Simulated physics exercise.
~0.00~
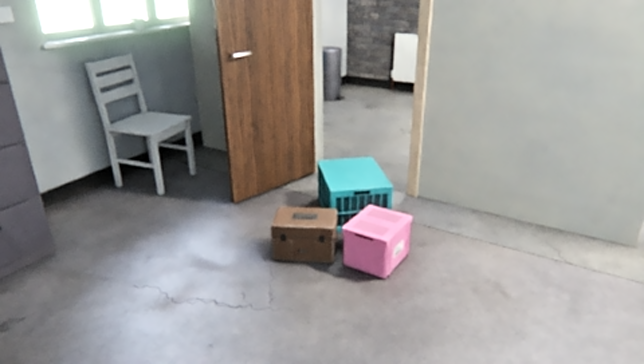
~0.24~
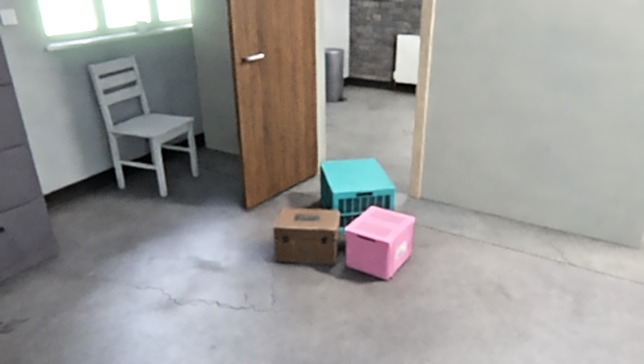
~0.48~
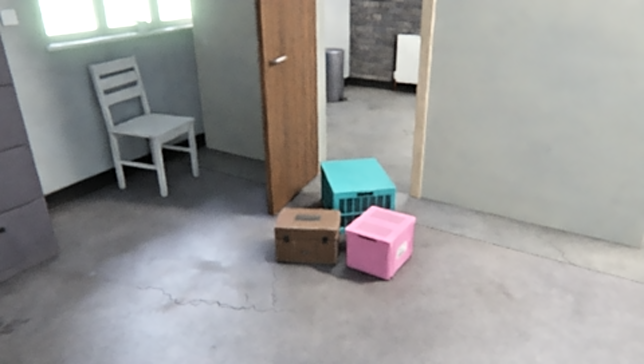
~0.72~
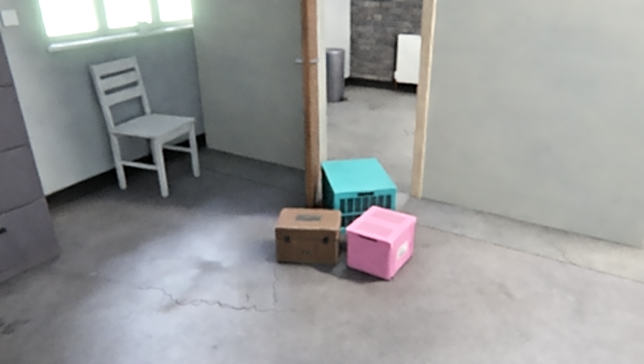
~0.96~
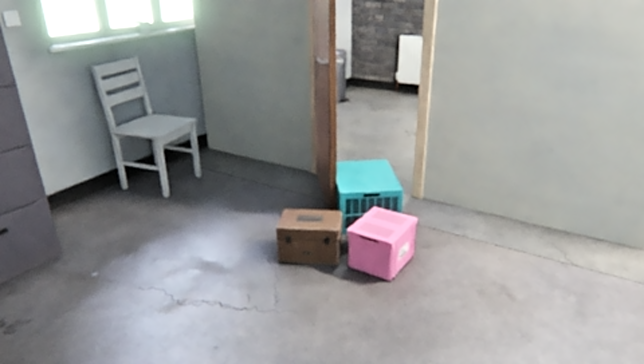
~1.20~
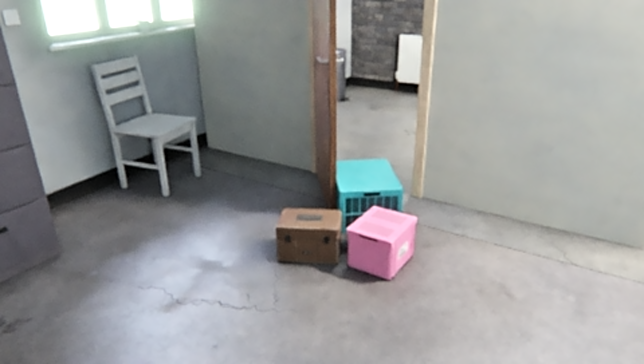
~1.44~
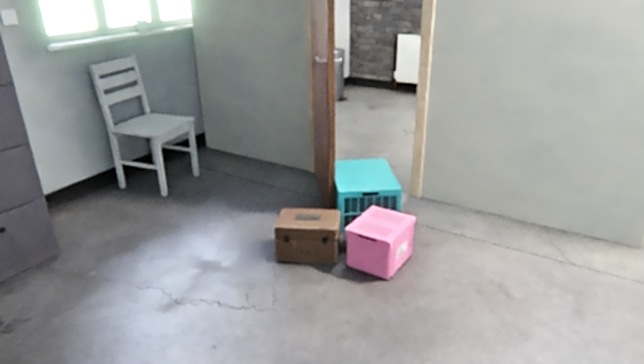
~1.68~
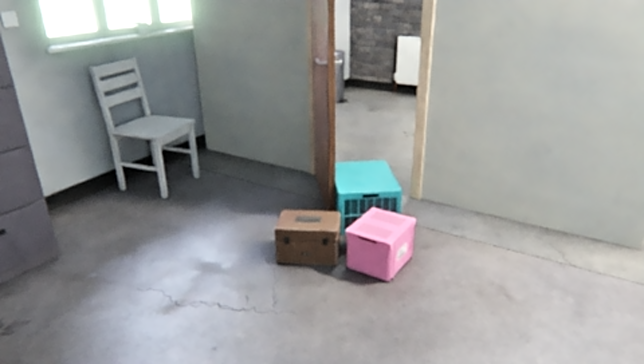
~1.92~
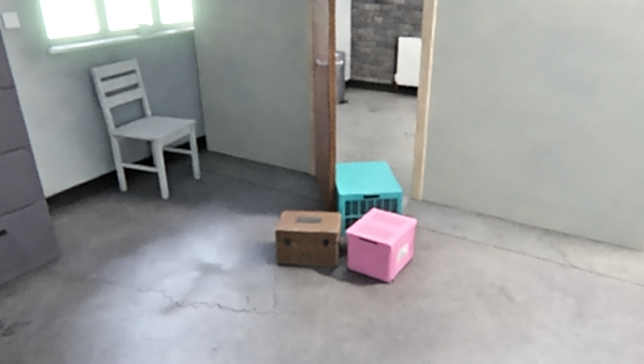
At first, a wooden door stands wide open in a gray room, with a turquoise crate, a brown toolbox and a pink tote grouped on the floor by the doorway and a pale chair to the left. The door then swings to the right, turning until it is nearly edge-on to the view. As it continues, it reaches the turquoise crate, which shifts slightly to the right. The door stops there, still partly open against the crate. The toolbox and tote stay where they are, and everything remains still, the doorway unclosed.
